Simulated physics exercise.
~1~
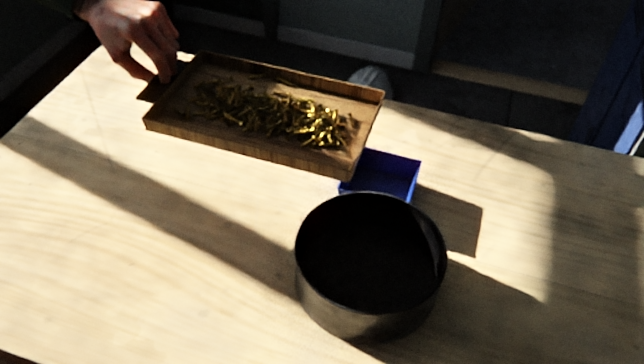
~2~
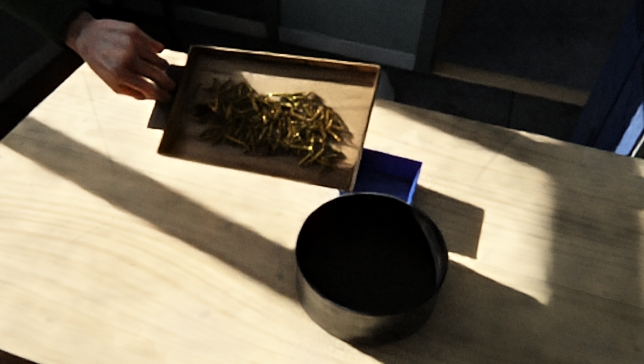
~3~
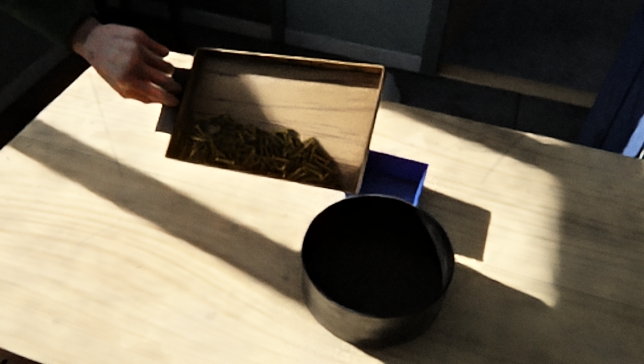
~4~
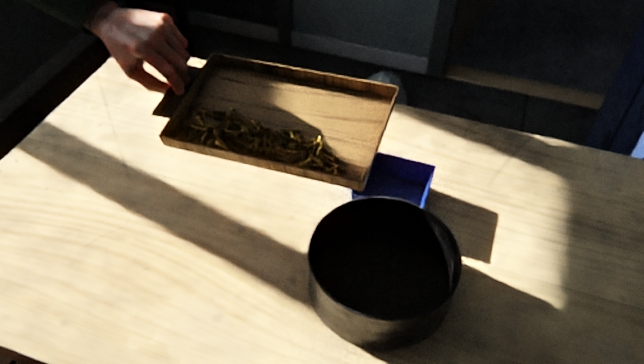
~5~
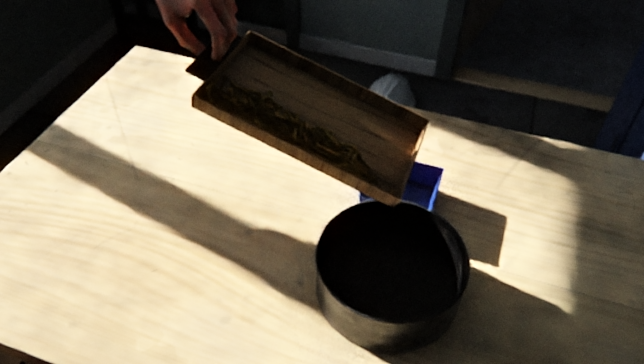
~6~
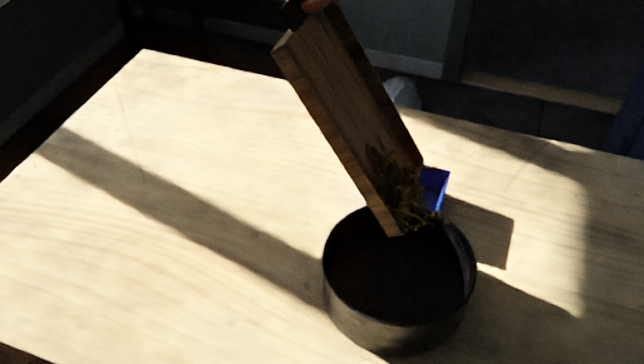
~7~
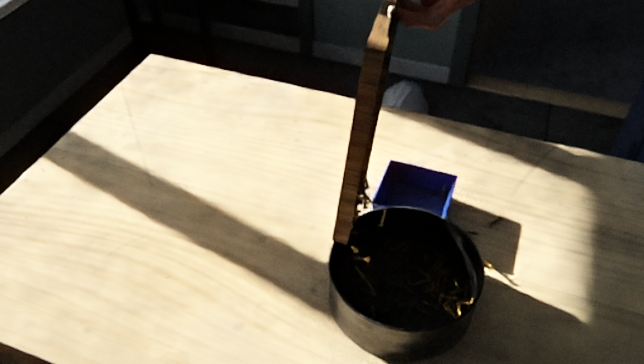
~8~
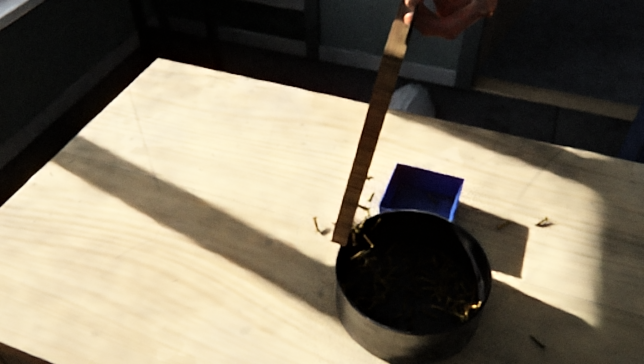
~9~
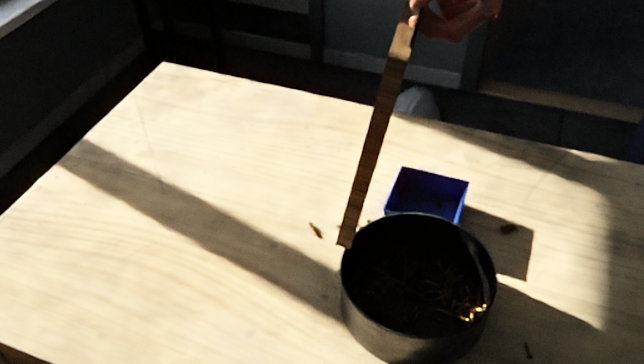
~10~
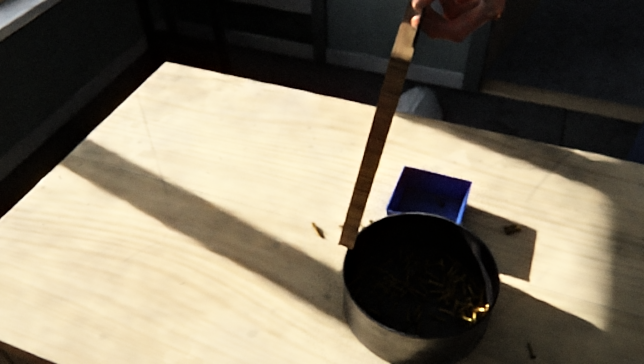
A wooden tray tilts, levels, then tips small brassy pieces mostly into a black pot.
